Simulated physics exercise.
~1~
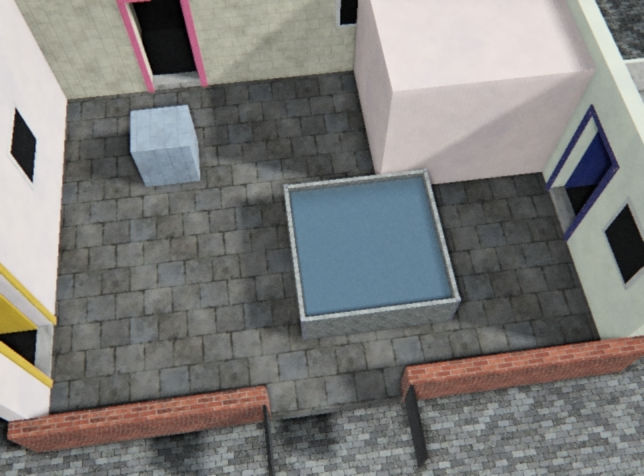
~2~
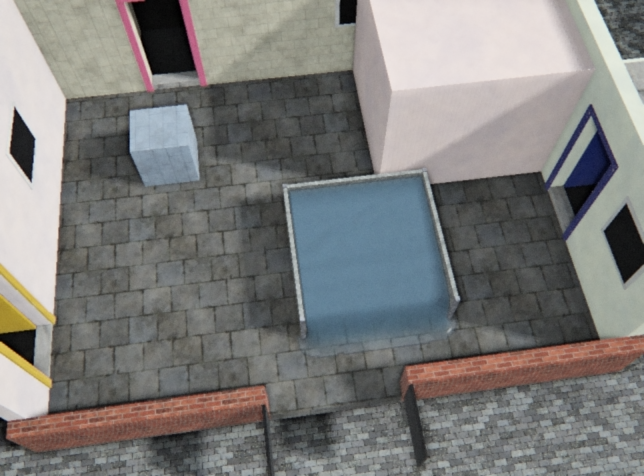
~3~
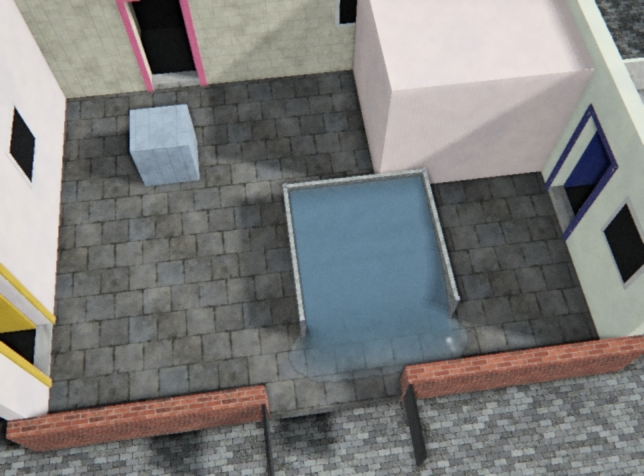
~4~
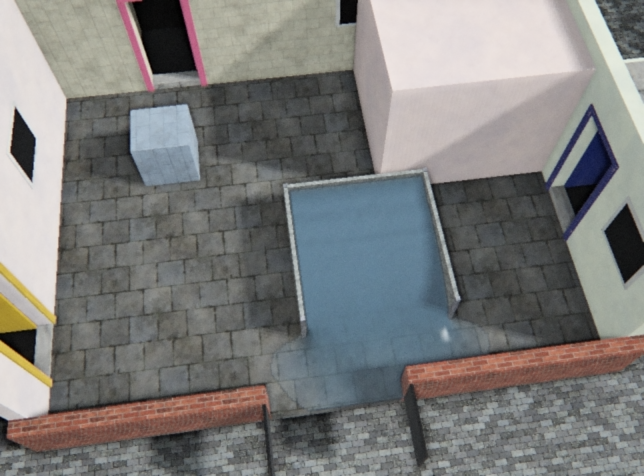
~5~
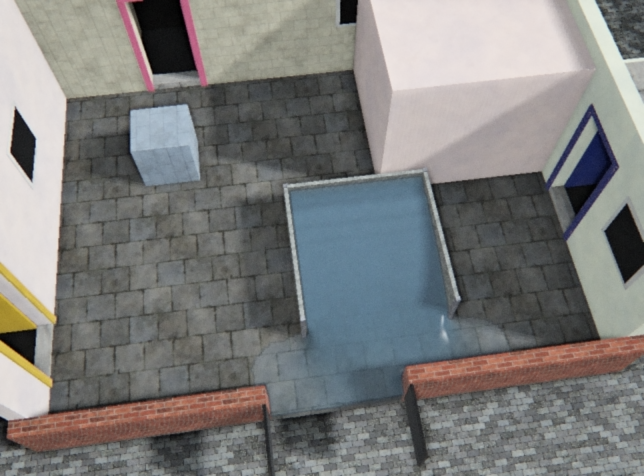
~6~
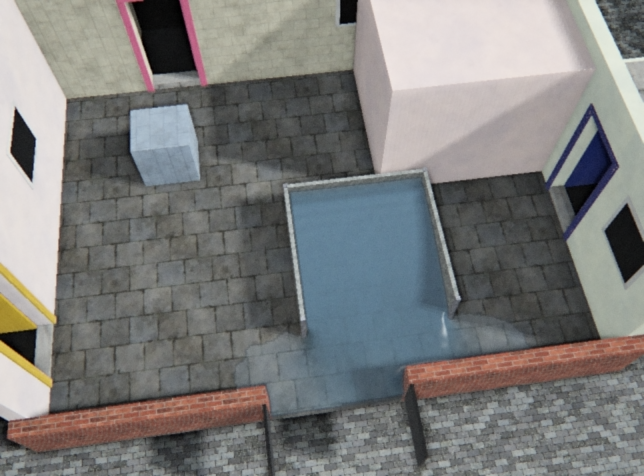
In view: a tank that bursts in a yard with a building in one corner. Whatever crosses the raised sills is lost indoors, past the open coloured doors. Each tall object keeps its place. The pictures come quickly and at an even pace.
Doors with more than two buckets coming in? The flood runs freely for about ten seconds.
As I see it, the yellow door sees two pails or less; the blue door sees two pails or less; the pink door sees two pails or less.
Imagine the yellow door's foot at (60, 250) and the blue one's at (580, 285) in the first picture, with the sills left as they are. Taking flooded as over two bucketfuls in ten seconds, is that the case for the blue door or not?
Looks like the blue one spills past the mark.
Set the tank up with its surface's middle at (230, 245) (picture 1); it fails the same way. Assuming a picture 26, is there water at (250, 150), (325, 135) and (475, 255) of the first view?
Result: Spared; spared; spared.
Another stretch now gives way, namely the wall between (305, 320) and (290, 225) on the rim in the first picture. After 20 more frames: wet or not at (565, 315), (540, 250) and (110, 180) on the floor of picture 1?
The three spots, in order, are spared, spared and inundated.
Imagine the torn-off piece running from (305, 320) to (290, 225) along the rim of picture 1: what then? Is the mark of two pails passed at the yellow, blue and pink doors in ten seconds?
Here's how it goes: The yellow door overshoots, the blue door comes in low, the pink door comes in low.
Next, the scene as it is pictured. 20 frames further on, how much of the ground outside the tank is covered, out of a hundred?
Close to 25 %.
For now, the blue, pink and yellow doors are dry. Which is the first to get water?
That is the door marked blue.
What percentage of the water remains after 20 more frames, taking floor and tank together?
My reading is around 54 percent.
A moment on, water covers 15 % of the floor; the yellow door not reached, the blue door not reached, the pink door not reached.
Next, water covers 20 % of the floor; the yellow door not reached, the blue door wet at the sill, nothing in, the pink door not reached.
Then, water covers 25 % of the floor; the yellow door not reached, the blue door wet at the sill, nothing in, the pink door not reached.
Later, water covers 40 % of the floor; the yellow door wet at the sill, nothing in, the blue door under two buckets in, the pink door not reached.
In the end, water covers 45 % of the floor; the yellow door wet at the sill, nothing in, the blue door under two buckets in, the pink door not reached.
